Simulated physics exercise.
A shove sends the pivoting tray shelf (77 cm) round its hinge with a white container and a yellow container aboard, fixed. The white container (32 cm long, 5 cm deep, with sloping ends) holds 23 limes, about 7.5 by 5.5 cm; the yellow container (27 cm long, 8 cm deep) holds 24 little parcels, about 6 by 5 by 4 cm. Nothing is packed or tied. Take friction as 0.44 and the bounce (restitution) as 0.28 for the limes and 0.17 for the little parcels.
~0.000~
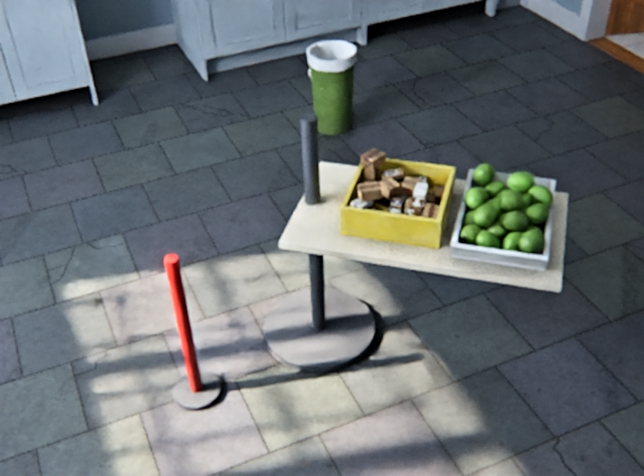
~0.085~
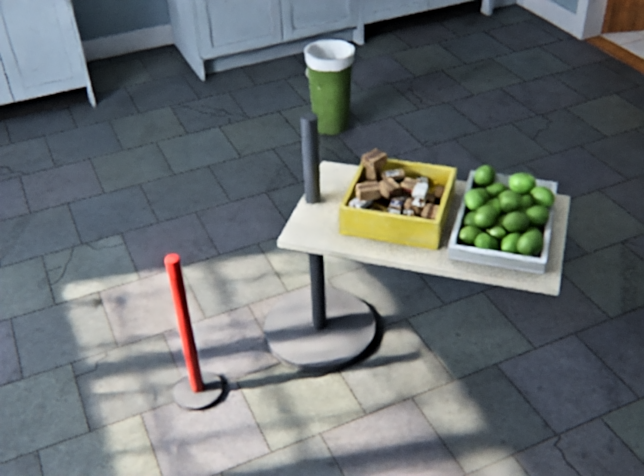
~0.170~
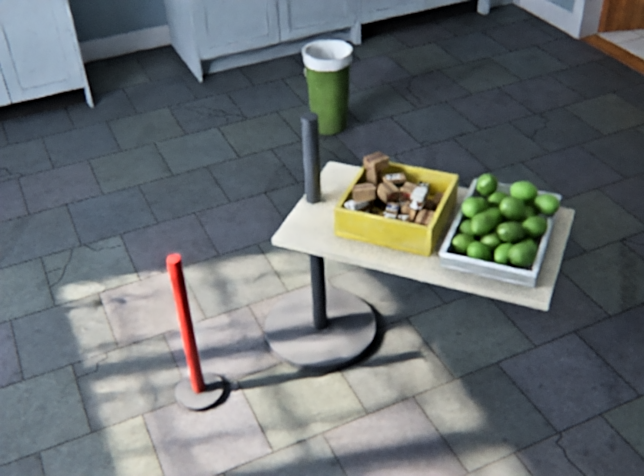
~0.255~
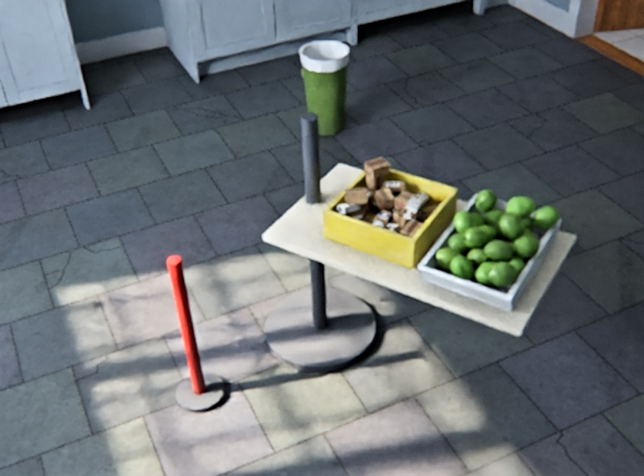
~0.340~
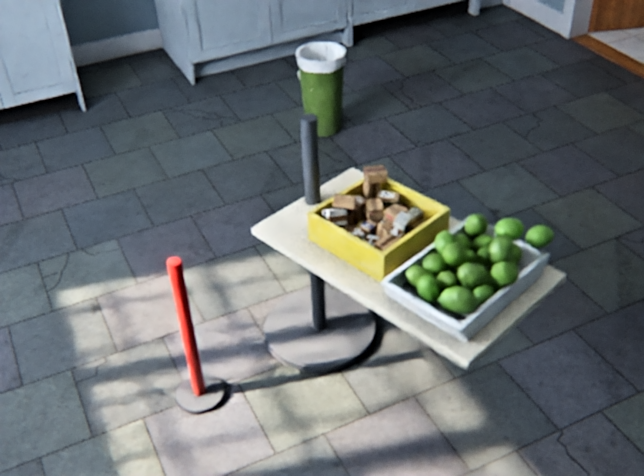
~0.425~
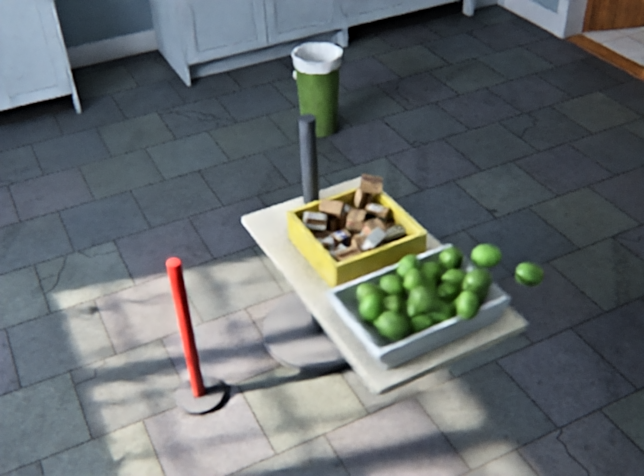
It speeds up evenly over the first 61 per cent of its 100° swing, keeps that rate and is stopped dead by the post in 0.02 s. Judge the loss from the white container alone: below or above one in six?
The white container loses more than one in six of its limes.
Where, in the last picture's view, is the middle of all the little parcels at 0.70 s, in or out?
Around (264, 242).
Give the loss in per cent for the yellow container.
Lost: Yellow container 5 per cent.
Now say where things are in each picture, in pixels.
In the first picture (each is followed by its nearest rim corner in this view; the camera moves round a little), white container, (546, 256); yellow container, (436, 220); turned through 0°; none out.
In the second picture, white container, (544, 259); yellow container, (434, 221); turned through 2°.
In the third picture, white container, (534, 272); yellow container, (427, 228); turned through 8°.
In the fourth picture, white container, (510, 296); yellow container, (411, 239); turned through 17°.
In the fifth picture, white container, (462, 325); yellow container, (381, 253); turned through 31°.
In the sixth picture, white container, (380, 352); yellow container, (335, 264); turned through 48°; 2 out, the lowest lime at (529, 275).
After 0.62 s, the shelf hits the red post.
After 0.70 s, white container 16 in, 7 out and yellow container 23 in, 1 out.
After 0.82 s, white container 12 in, 11 out and yellow container 23 in, 1 out.
After 1.04 s, white container 12 in, 11 out and yellow container 23 in, 1 out.
When it is over (at 1.47 s), white container 12 in, 11 out and yellow container 23 in, 1 out. Asked share, 11 of 23, 48 per cent.
